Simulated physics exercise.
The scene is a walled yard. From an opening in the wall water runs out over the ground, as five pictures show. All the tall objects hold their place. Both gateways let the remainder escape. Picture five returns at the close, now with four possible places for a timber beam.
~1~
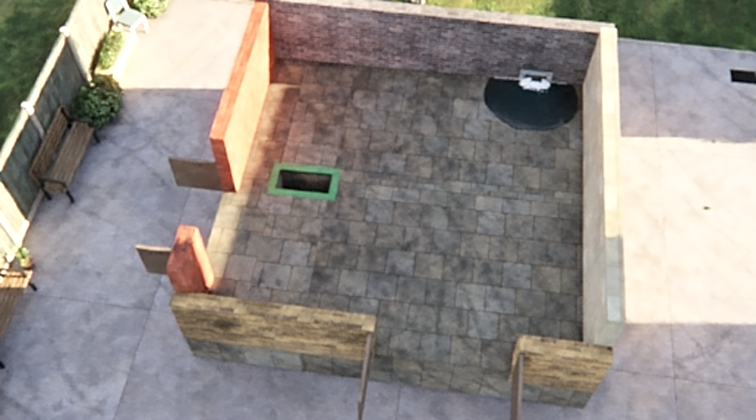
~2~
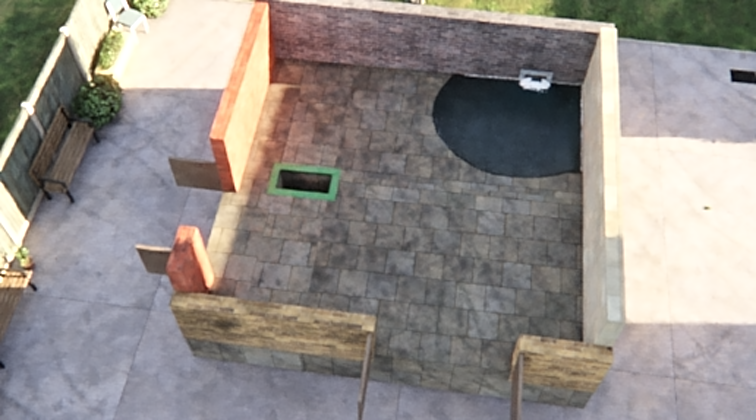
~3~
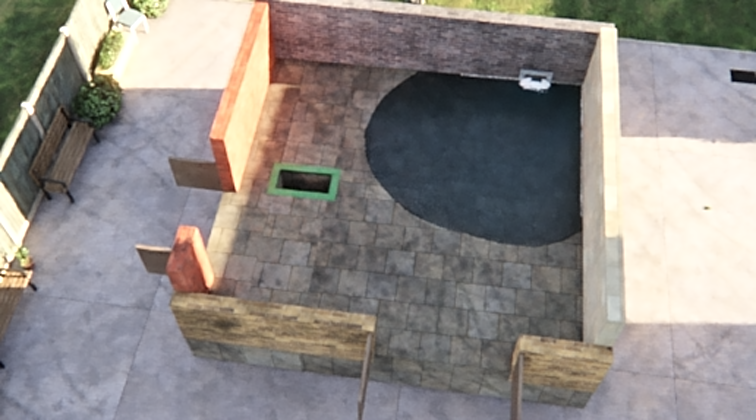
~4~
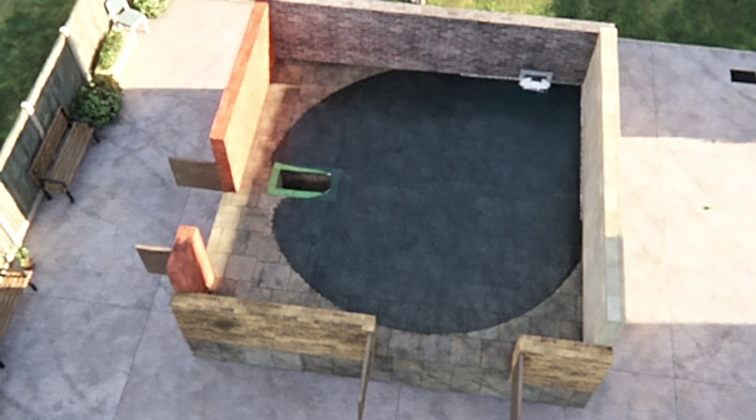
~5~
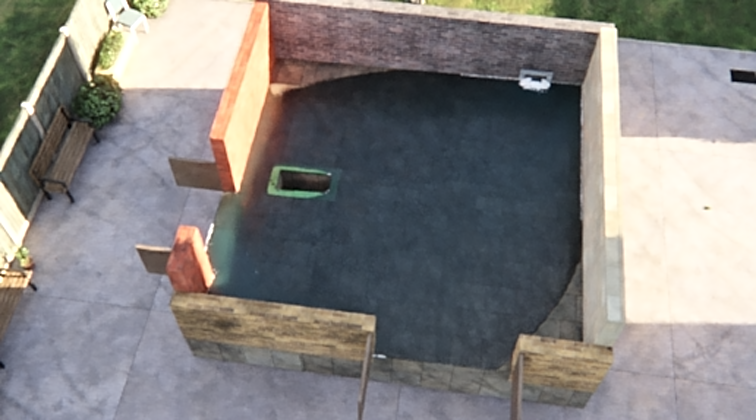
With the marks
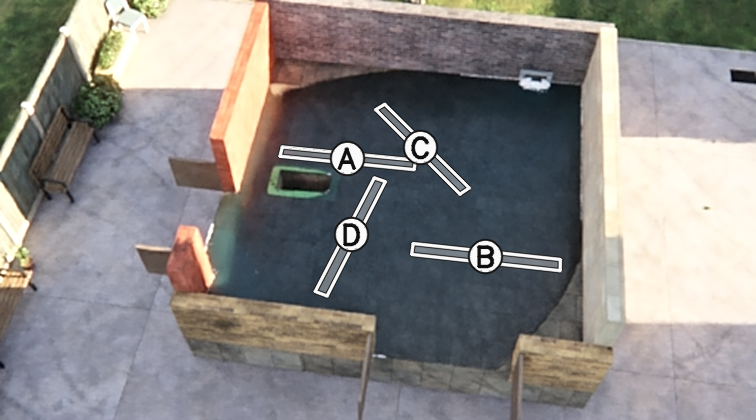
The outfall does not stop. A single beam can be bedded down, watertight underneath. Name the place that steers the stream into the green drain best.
Best: B.
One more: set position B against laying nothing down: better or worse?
Better.
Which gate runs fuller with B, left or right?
The left gate.
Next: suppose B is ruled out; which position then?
Position D.
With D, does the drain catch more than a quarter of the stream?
No, it does not.
In white, A from (281, 151) to (414, 164); B from (412, 248) to (560, 265); C from (380, 106) to (464, 191); D from (321, 293) to (379, 179).
Choosing A, about 9 % of the stream goes into the green drain, about 91 % out by the gates.
Choosing B, about 28 % of the stream goes into the green drain, about 72 % out by the gates.
Choosing C, about 11 % of the stream goes into the green drain, about 89 % out by the gates.
Choosing D, about 18 % of the stream goes into the green drain, about 82 % out by the gates.
